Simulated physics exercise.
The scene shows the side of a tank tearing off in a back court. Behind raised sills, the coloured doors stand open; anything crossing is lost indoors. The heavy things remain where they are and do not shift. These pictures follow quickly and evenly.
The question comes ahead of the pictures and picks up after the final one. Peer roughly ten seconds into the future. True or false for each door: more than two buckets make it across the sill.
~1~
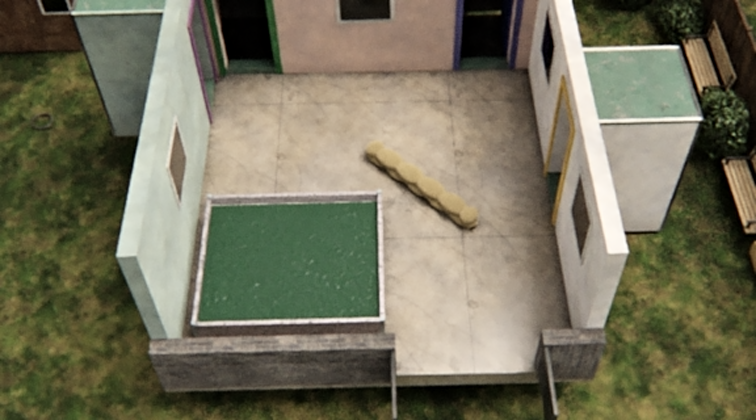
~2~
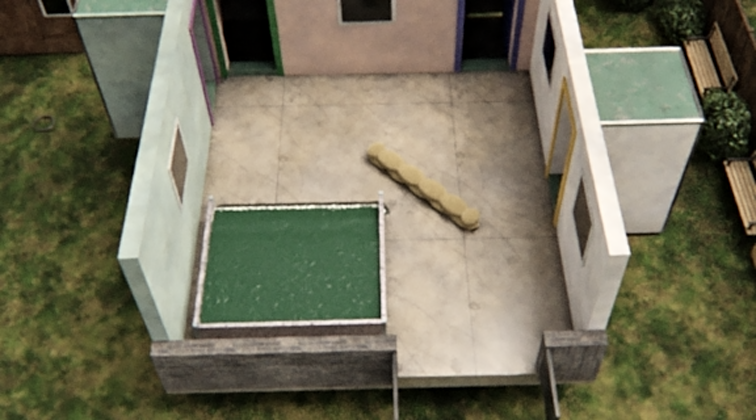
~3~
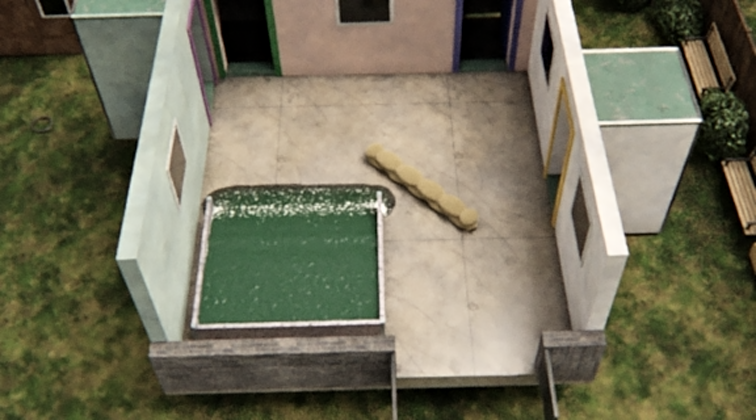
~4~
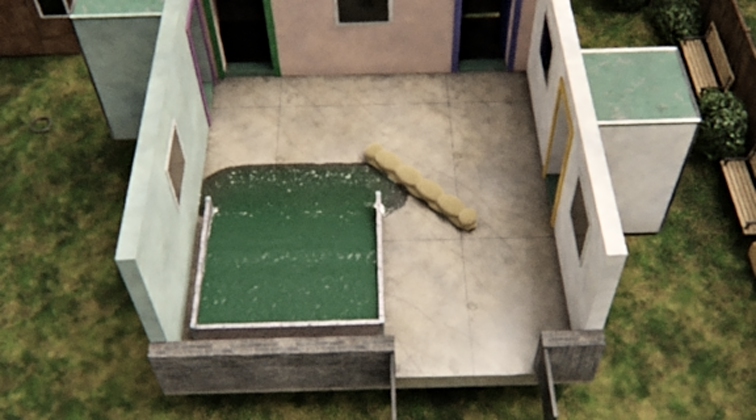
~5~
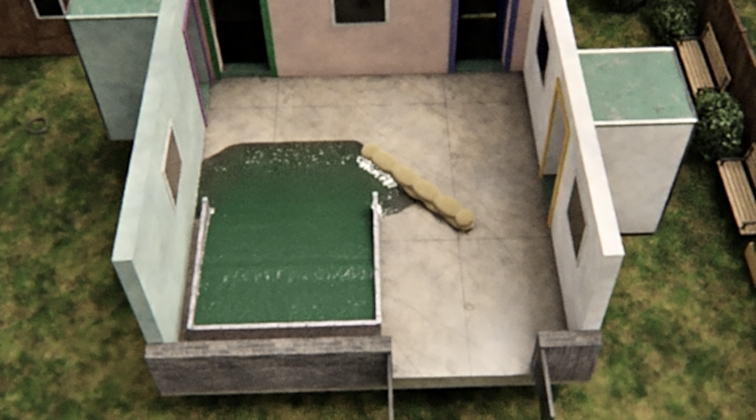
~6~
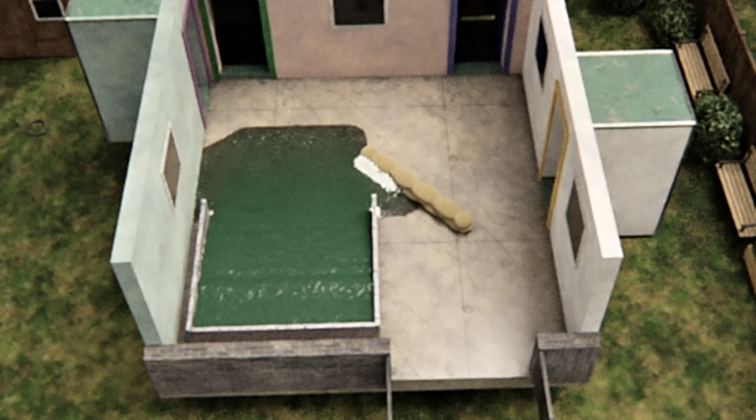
Green door: True; blue door: True; yellow door: False; purple door: True.
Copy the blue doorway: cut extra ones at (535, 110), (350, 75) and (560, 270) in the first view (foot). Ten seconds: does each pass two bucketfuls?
Result, in listed order - gets past the limit, gets past the limit, doesn't reach the limit.
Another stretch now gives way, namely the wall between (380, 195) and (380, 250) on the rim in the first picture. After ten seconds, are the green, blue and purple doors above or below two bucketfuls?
Taking them in turn, the green door undershoots, the blue door undershoots, and the purple door undershoots.
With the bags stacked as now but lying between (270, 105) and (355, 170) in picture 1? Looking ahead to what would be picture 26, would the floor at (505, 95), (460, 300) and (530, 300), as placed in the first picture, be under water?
Going in the order you gave, that's waterlogged, then left unsoaked, then left unsoaked.
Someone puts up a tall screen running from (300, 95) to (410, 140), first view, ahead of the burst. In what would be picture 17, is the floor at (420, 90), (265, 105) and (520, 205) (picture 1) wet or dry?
In turn: Not flooded, under water, clear.
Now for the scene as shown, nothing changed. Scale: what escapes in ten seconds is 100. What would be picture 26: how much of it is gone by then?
My figure is about 25 in a hundred.
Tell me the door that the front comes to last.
That would be the yellow-painted one.
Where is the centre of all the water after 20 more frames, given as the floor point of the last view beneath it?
At about (311, 177).
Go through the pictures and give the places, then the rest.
In the first frame, still water in the open tank at (292, 258).
In the second frame, the front is at a hidden place, out from the gap on the open tank's far side.
In the third frame, water pours out on the open tank's far side and has run to (389, 198).
In the fourth frame, the front is at (398, 187), out from the gap on the open tank's far side.
In the fifth frame, the front is at (410, 198), out from the gap on the open tank's far side.
In the sixth frame, water pours out on the open tank's far side and has run to (357, 132).
A moment on, water covers 35 % of the floor; the green door wet at the sill, nothing in, the blue door not reached, the yellow door not reached, the purple door wet at the sill, nothing in.
Next, water covers 45 % of the floor; the green door over two buckets in, the blue door not reached, the yellow door not reached, the purple door wet at the sill, nothing in.
Then, water covers 65 % of the floor; the green door far over two buckets in, the blue door wet at the sill, nothing in, the yellow door not reached, the purple door over two buckets in.
Later, water covers 90 % of the floor; the green door far over two buckets in, the blue door under two buckets in, the yellow door wet at the sill, nothing in, the purple door far over two buckets in.
In the end, water covers 95 % of the floor; the green door far over two buckets in, the blue door over two buckets in, the yellow door wet at the sill, nothing in, the purple door far over two buckets in.
